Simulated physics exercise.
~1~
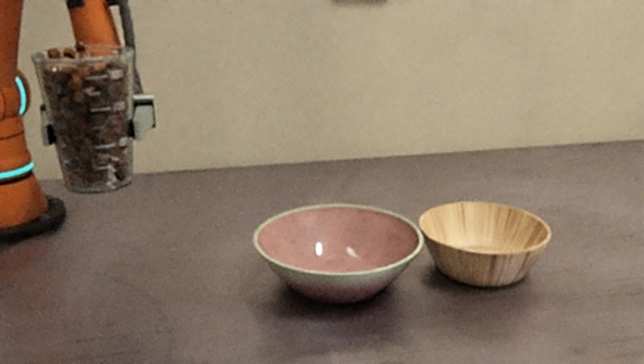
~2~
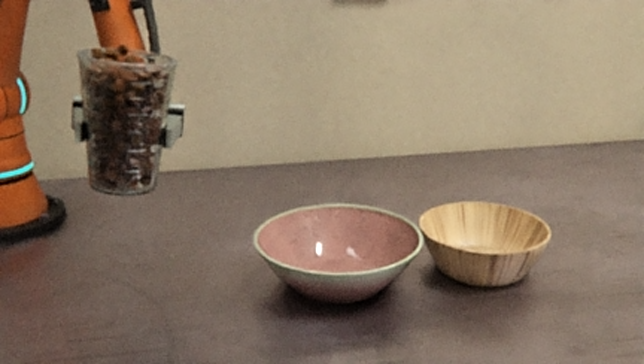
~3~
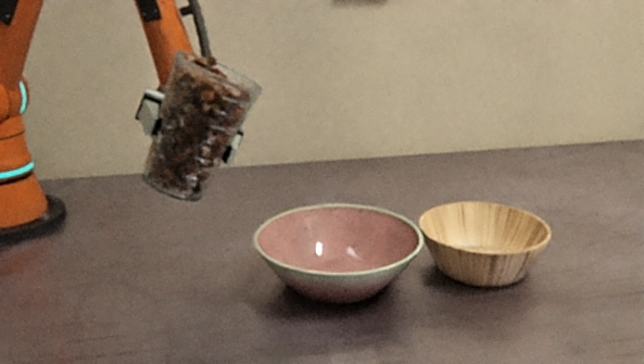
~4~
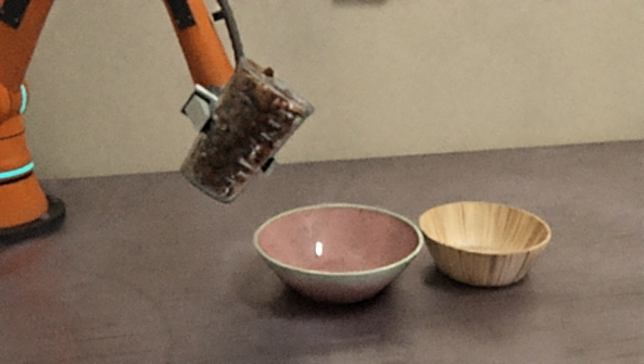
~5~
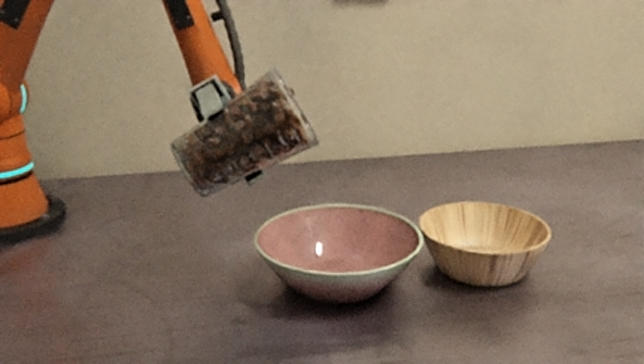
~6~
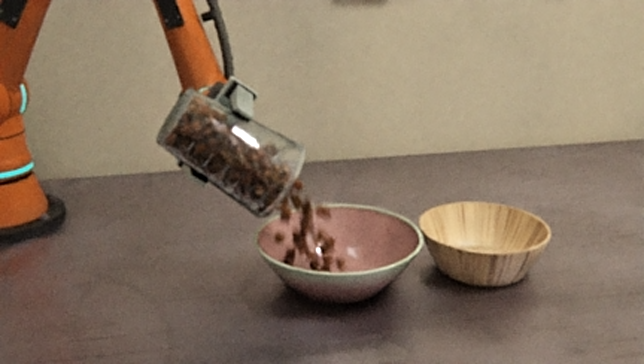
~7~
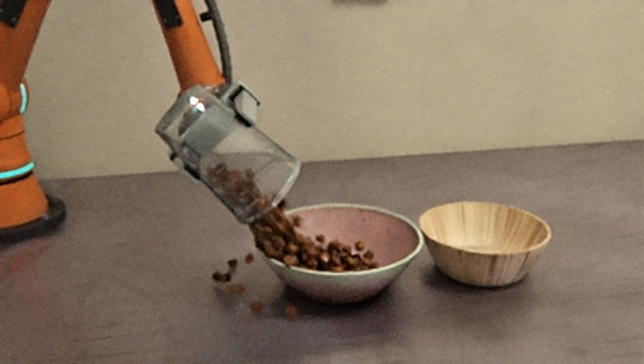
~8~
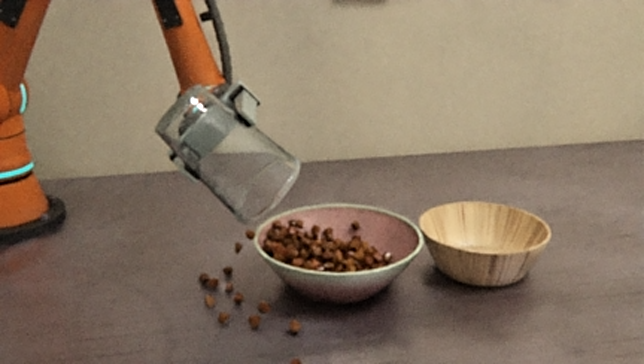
An orange robot arm carried a clear cup full of brown pellets to the right and tipped it over a pink bowl beside a wooden one, emptying it so that most landed in the pink bowl while some scattered on the table.
